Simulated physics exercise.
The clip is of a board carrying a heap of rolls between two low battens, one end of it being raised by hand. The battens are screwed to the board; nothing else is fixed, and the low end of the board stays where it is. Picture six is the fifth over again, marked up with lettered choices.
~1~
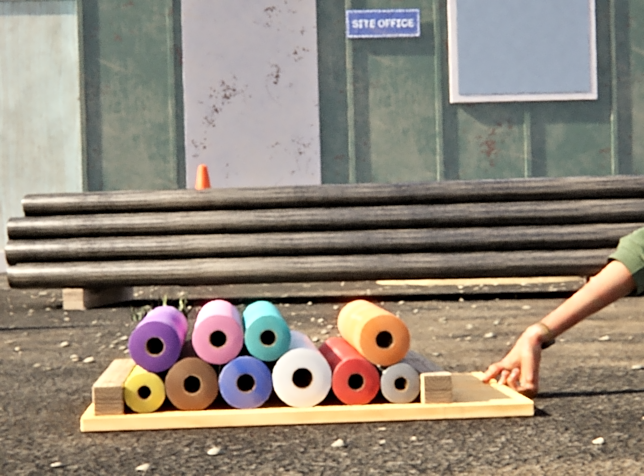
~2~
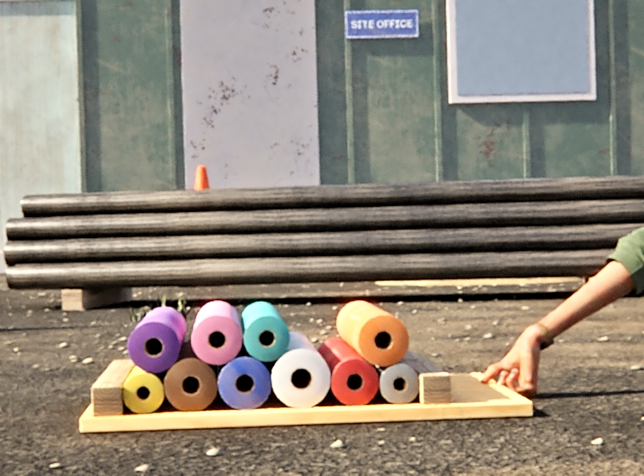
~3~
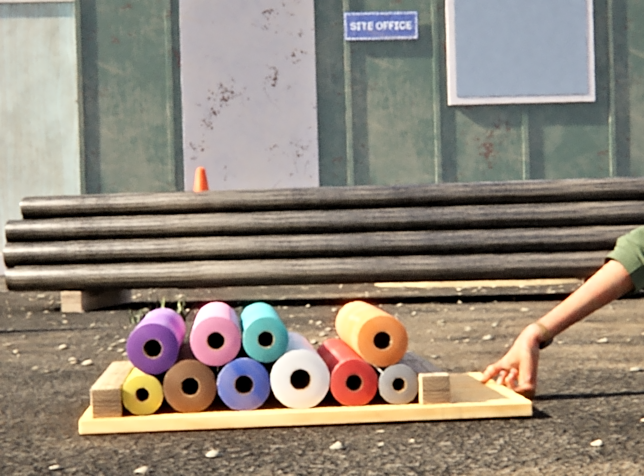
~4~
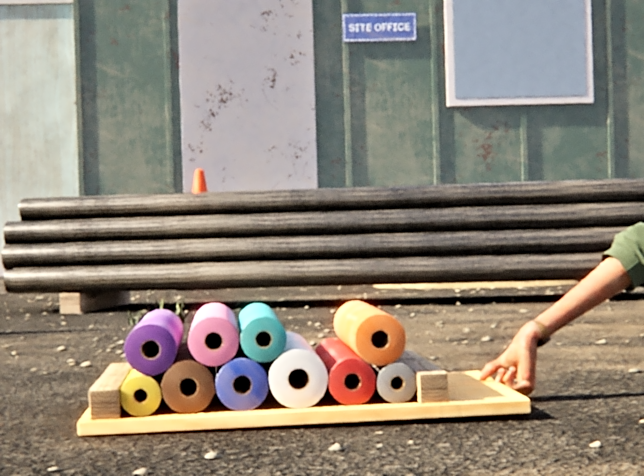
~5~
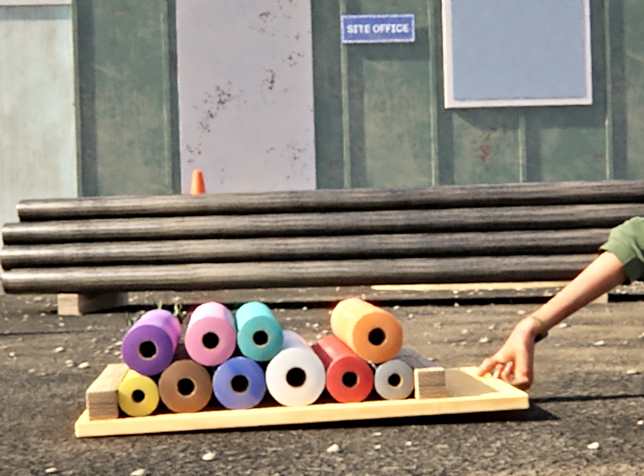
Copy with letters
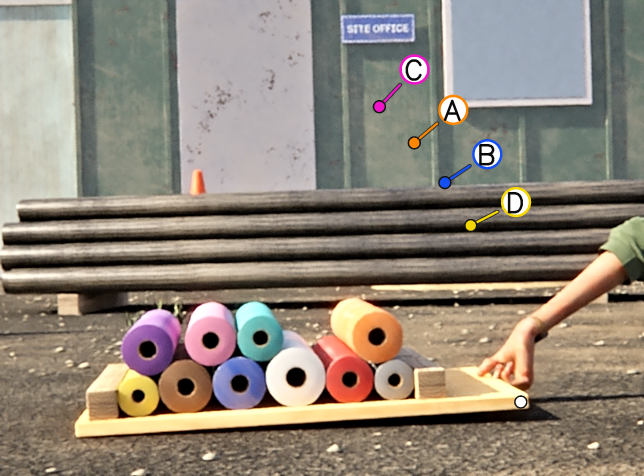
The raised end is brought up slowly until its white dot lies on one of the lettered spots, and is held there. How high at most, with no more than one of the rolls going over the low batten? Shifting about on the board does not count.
The highest mark that will do is D.
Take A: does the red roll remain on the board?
Yes.
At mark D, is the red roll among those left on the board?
Yes.
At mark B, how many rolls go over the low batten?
The count is three.
On the marked copy, A at (414, 143); B at (445, 183); C at (379, 107); D at (471, 226); the white dot at (521, 402).
Taking D. A third of the way, board at 16°.
Two thirds of the way, board at 26°.
When it is over, board at 26°, one over the low batten (purple).
As for the rest, A four over the low batten (orange, turquoise, pink, purple); B three over the low batten (turquoise, pink, purple); C four over the low batten (orange, turquoise, pink, purple).
